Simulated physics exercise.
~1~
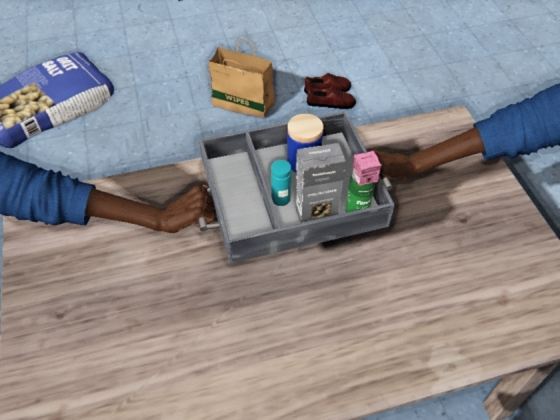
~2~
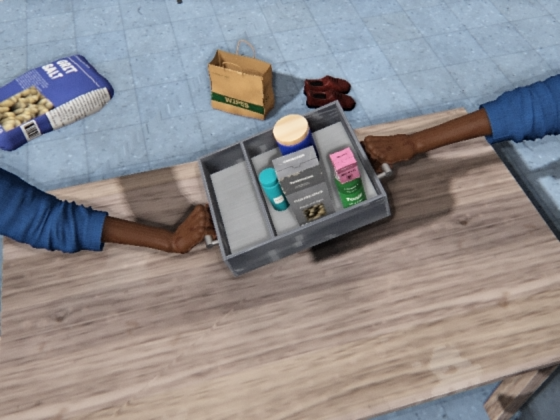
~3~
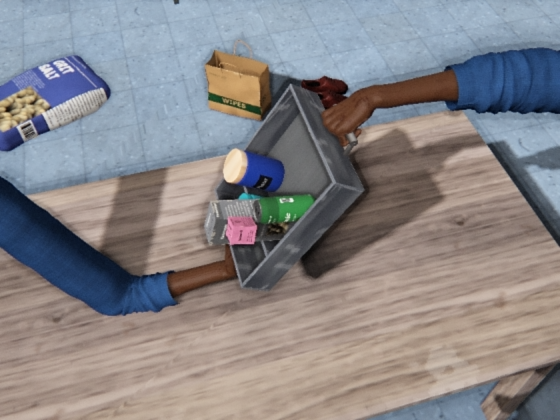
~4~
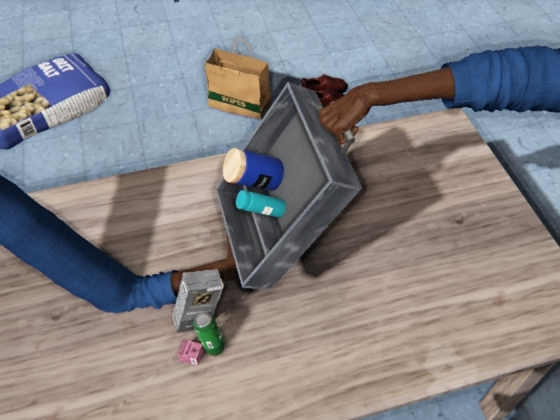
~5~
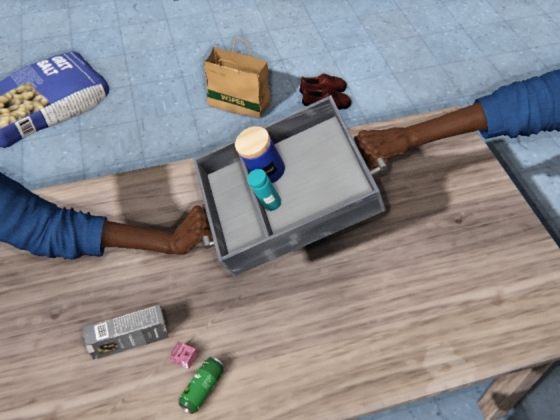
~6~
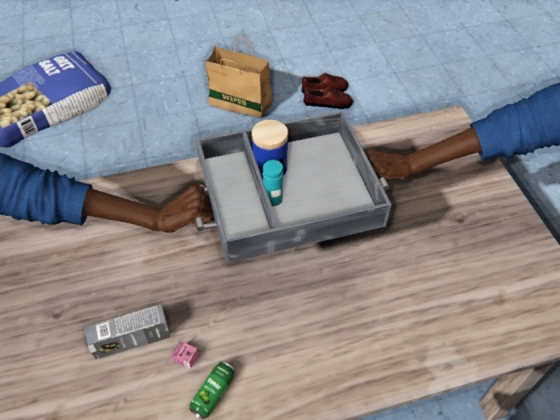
A crate tips left in two hands, spilling three of five items, then levels.
